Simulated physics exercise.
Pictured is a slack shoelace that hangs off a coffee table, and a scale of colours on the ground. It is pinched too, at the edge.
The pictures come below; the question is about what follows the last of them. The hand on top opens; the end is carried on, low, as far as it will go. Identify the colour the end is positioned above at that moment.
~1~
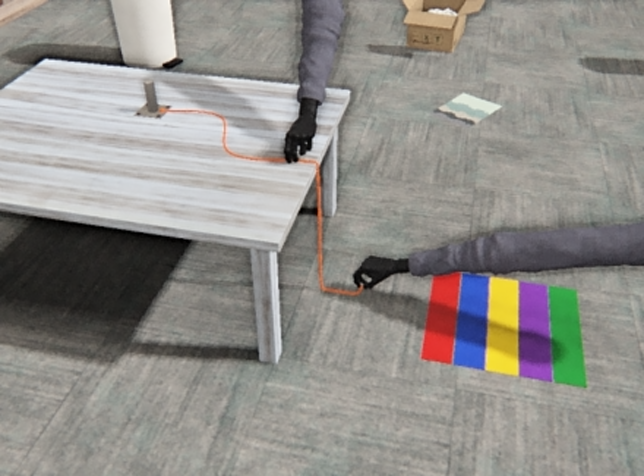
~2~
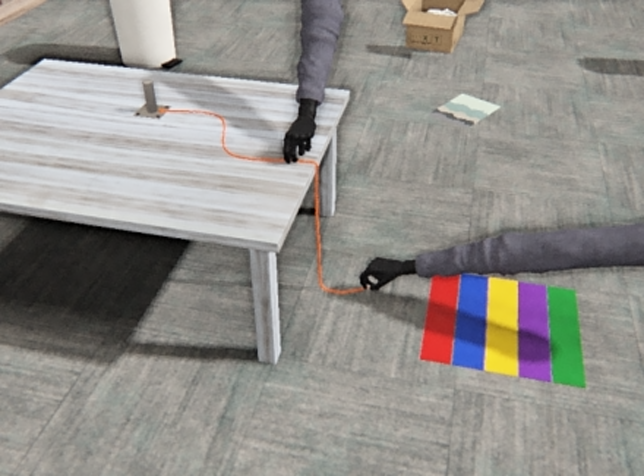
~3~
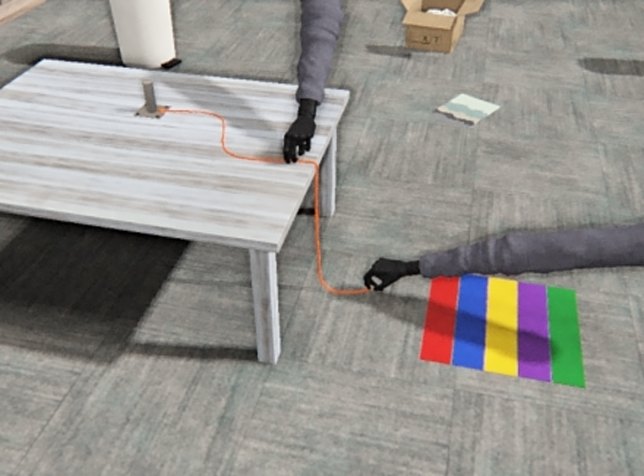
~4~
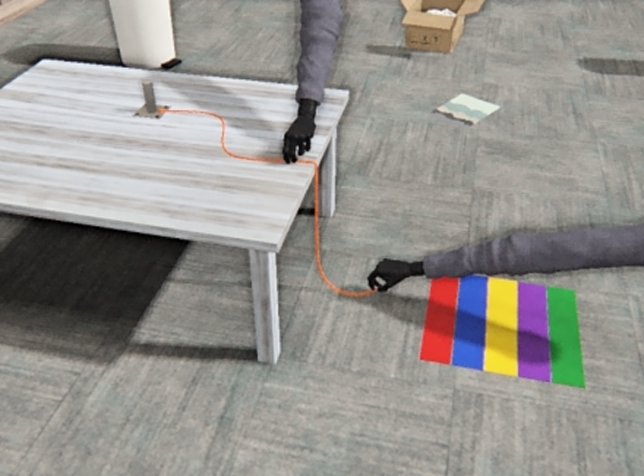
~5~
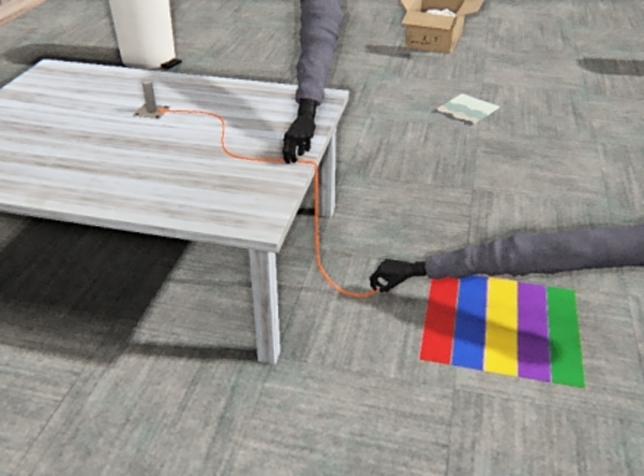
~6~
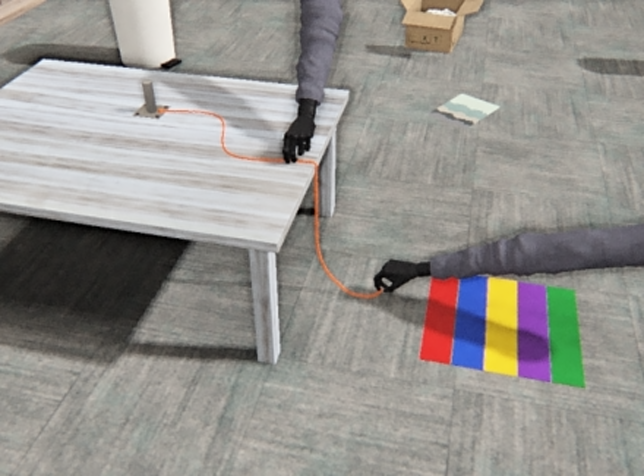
It is positioned above yellow.
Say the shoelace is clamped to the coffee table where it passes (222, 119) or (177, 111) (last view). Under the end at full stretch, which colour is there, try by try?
In that order: Yellow; yellow.
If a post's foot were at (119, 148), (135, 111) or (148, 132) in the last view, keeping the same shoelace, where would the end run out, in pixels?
Try by try: (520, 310), (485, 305) and (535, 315).
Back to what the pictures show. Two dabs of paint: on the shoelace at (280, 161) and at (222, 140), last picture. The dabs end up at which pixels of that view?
In that view they reach (322, 165) and (252, 139).
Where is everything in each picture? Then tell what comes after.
End (362, 286); red (438, 343); blue (470, 349); yellow (503, 354); purple (536, 360); green (569, 365), in the first picture.
End (368, 287); shoelace through (190, 112) (224, 131) (249, 159) (316, 169) (317, 228) (320, 280), in the second picture.
End (372, 288), in the third picture.
End (376, 289); shoelace through (190, 112) (223, 131) (248, 159) (316, 169) (316, 228) (325, 279), in the fourth picture.
End (378, 289), in the fifth picture.
End (382, 290); shoelace through (190, 112) (223, 131) (248, 159) (316, 169) (317, 228) (333, 279), in the sixth picture.
Early on, end near (445, 300); over red.
Midway, end near (484, 306); over blue.
At the end of the slack, end near (508, 309); over yellow. It halts on the yellow strip.
